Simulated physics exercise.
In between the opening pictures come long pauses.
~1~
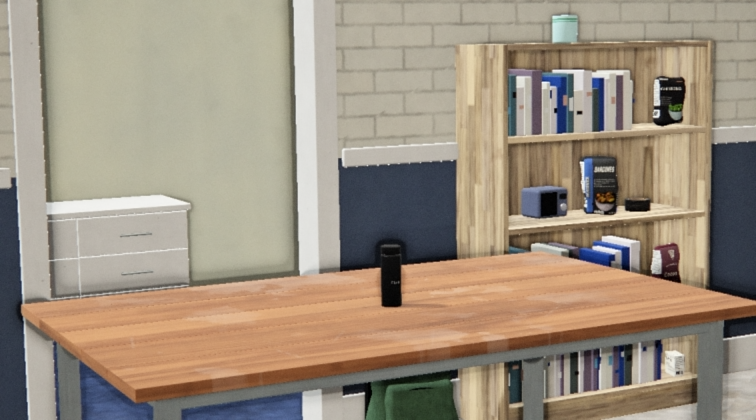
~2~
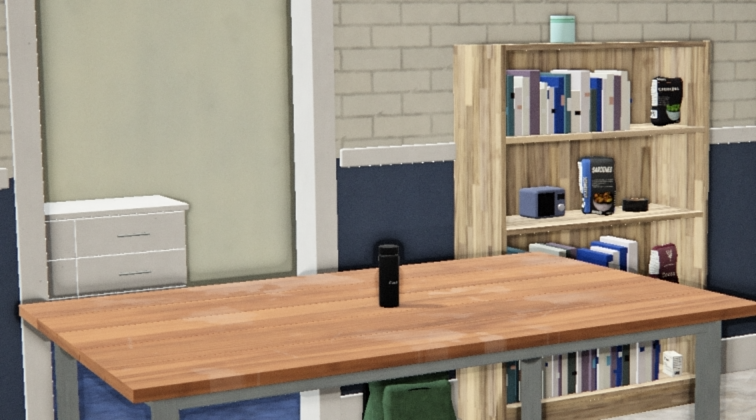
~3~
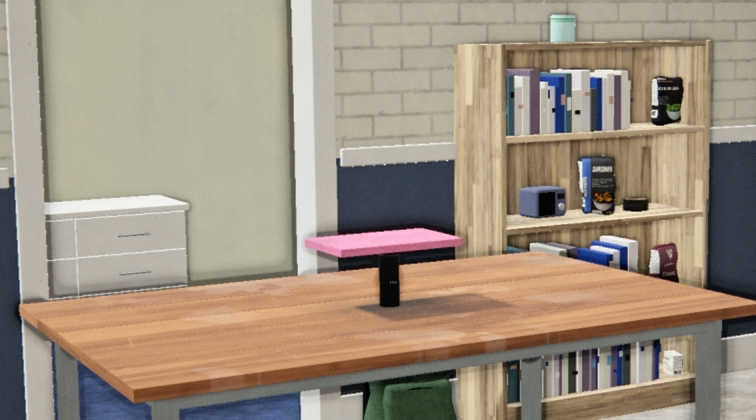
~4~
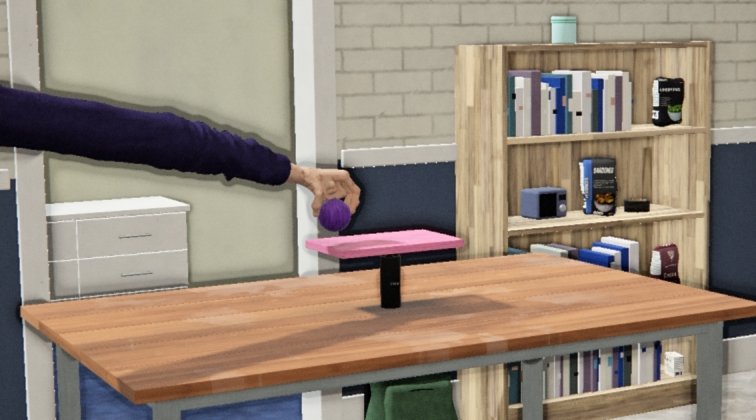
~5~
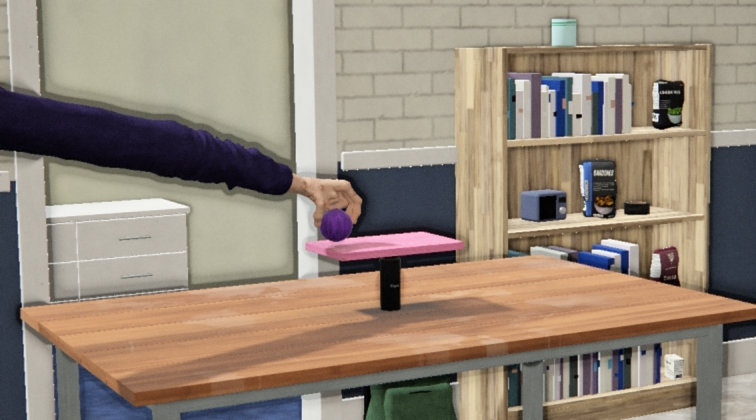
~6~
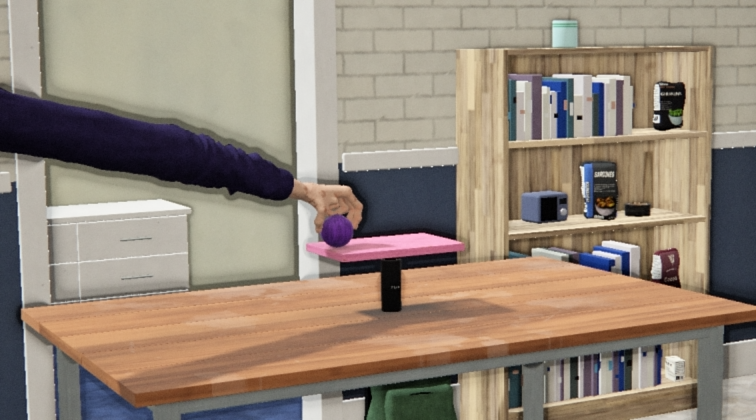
A hand lowers a purple ball onto the left side of a pink board balanced on a black shaker.
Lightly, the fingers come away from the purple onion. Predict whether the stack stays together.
Prediction: It does not; it falls.
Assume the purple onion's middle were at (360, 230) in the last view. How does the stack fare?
Well, it crumbles then.
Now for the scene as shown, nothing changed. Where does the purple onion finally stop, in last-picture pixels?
Roughly pixel (310, 304) in the last picture.
Then, 0.50 s on from there, purple onion now fallen; pink board turned 56° from how it was put; black shaker turned 4° from how it was put.
Then, 0.70 s on from there, pink board now fallen; black shaker turned 74° from how it was put.
In the end, fallen, purple onion, black shaker and pink board. At the end, from the last picture's camera, purple onion near (310, 304). The stack comes apart.
